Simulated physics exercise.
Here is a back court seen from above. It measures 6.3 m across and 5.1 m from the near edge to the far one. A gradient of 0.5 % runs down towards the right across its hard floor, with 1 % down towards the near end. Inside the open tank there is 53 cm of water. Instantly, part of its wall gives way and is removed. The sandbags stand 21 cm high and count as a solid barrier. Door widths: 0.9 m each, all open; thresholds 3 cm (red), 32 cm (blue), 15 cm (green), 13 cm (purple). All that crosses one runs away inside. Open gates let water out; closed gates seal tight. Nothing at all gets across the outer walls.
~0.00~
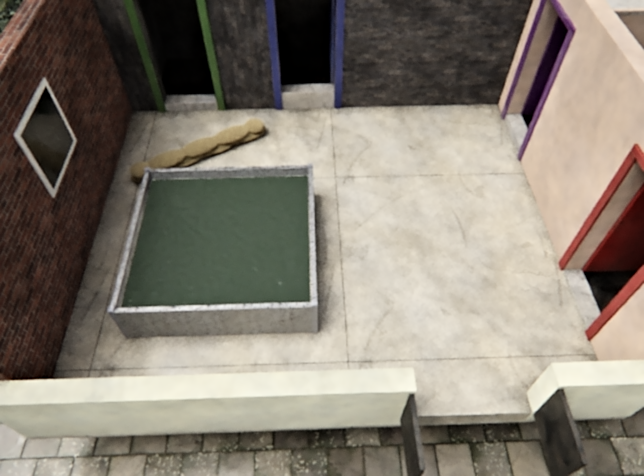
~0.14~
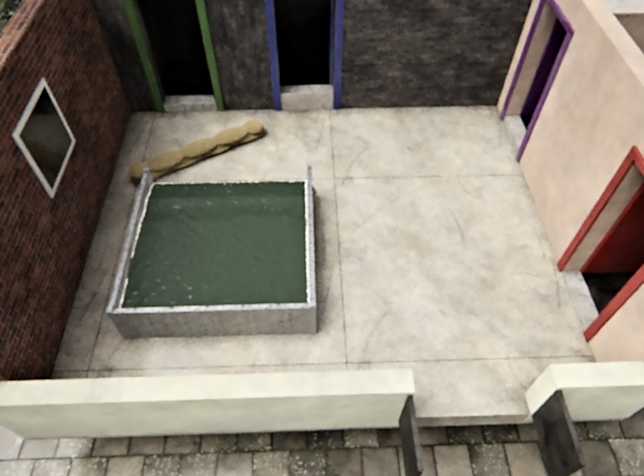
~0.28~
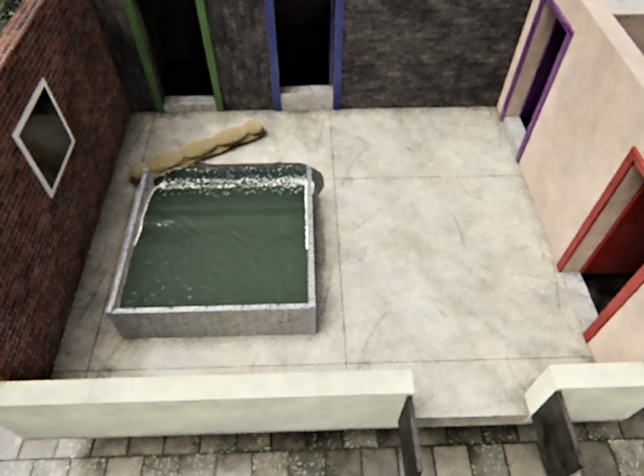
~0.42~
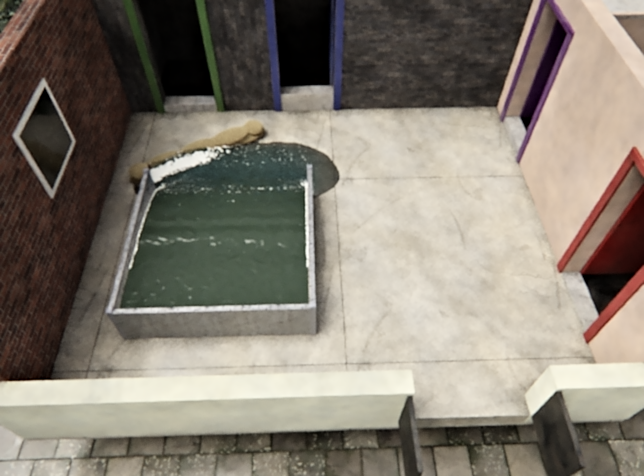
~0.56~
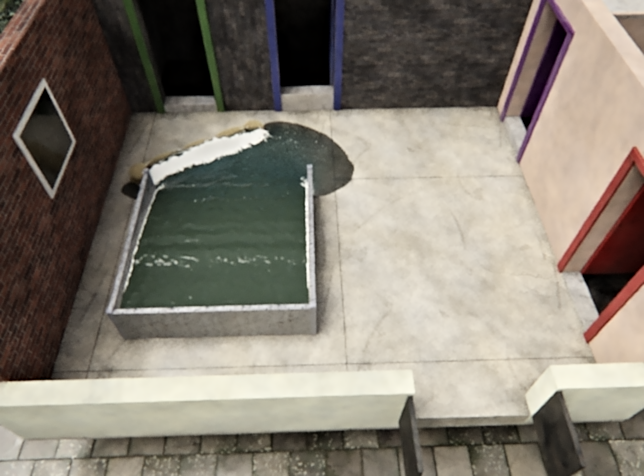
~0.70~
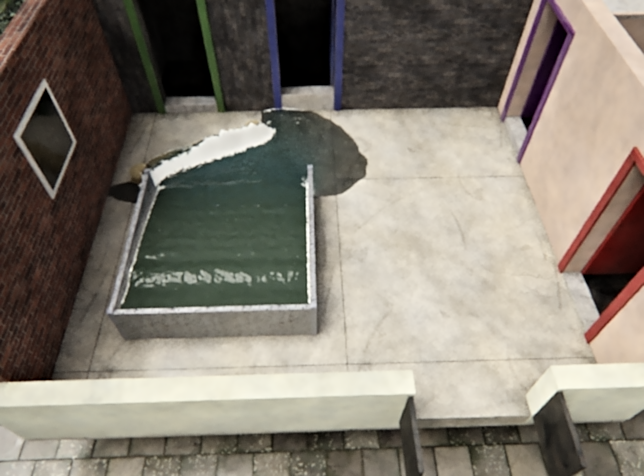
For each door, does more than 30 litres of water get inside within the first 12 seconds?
Red door: Limit crossed; blue door: Limit not crossed; green door: Limit not crossed; purple door: Limit crossed.
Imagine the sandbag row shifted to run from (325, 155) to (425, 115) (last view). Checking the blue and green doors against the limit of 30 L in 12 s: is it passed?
Checking the limit, blue is fine, green is too much.
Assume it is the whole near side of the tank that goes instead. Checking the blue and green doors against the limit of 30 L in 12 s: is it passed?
Measured against that limit, blue comes out short of it and green comes out short of it.
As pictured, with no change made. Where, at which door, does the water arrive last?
Result: Red door.
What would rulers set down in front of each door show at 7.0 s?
Centimetres: Red 5 / blue 6 / green 8 / purple 11.
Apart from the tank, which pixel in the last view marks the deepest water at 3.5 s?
Look at roughly (513, 151).
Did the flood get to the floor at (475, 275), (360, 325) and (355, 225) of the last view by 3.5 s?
Untouched, untouched, untouched.
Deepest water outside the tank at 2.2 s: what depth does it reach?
About 32 cm.
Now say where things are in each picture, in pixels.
The open tank at (223, 234) is whole and still, 53 cm deep, in the first picture.
Water pours out on the open tank's far side and has run 1.1 m, to a hidden place; typically 10 cm deep outside, 53 cm at the open tank's back, in the second picture.
The front is at (316, 176), 1.3 m from the gap on the open tank's far side; 1.4 m2 of floor is under water; 53 cm left at the back of the open tank, in the third picture.
The front is at (324, 160), 1.6 m from the gap on the open tank's far side; 2.4 m2 of floor is under water; 53 cm left at the back of the open tank, in the fourth picture.
Water pours out on the open tank's far side and has run 1.9 m, to (315, 135); typically 10 cm deep outside, 53 cm at the open tank's back, in the fifth picture.
Water pours out on the open tank's far side and has run 2.3 m, to (304, 112); typically 10 cm deep outside, 52 cm at the open tank's back, in the sixth picture.
After 1.4 s water covers 30 % of the floor and is deepest (36 cm) near (222, 157); red door not reached, blue door 32 cm at the sill, 0 L in, green door 6 cm at the sill, 0 L in, purple door not reached.
After 2.2 s water covers 40 % of the floor and is deepest (32 cm) near (198, 165); red door not reached, blue door 30 cm at the sill, 0 L in, green door 13 cm at the sill, 0 L in, purple door not reached.
After 3.5 s water covers 55 % of the floor and is deepest (30 cm) near (513, 151); red door not reached, blue door 17 cm at the sill, 0 L in, green door 7 cm at the sill, 0 L in, purple door 29 cm at the sill, 69 L in.
After 7.0 s water covers 90 % of the floor and is deepest (16 cm) near (590, 391); red door 5 cm at the sill, 6 L in, blue door 6 cm at the sill, 1 L in, green door 8 cm at the sill, 0 L in, purple door 11 cm at the sill, 157 L in.
After 12.0 s water covers 95 % of the floor and is deepest (13 cm) near (590, 391); red door 9 cm at the sill, 56 L in, blue door 3 cm at the sill, 1 L in, green door 4 cm at the sill, 0 L in, purple door 7 cm at the sill, 157 L in.
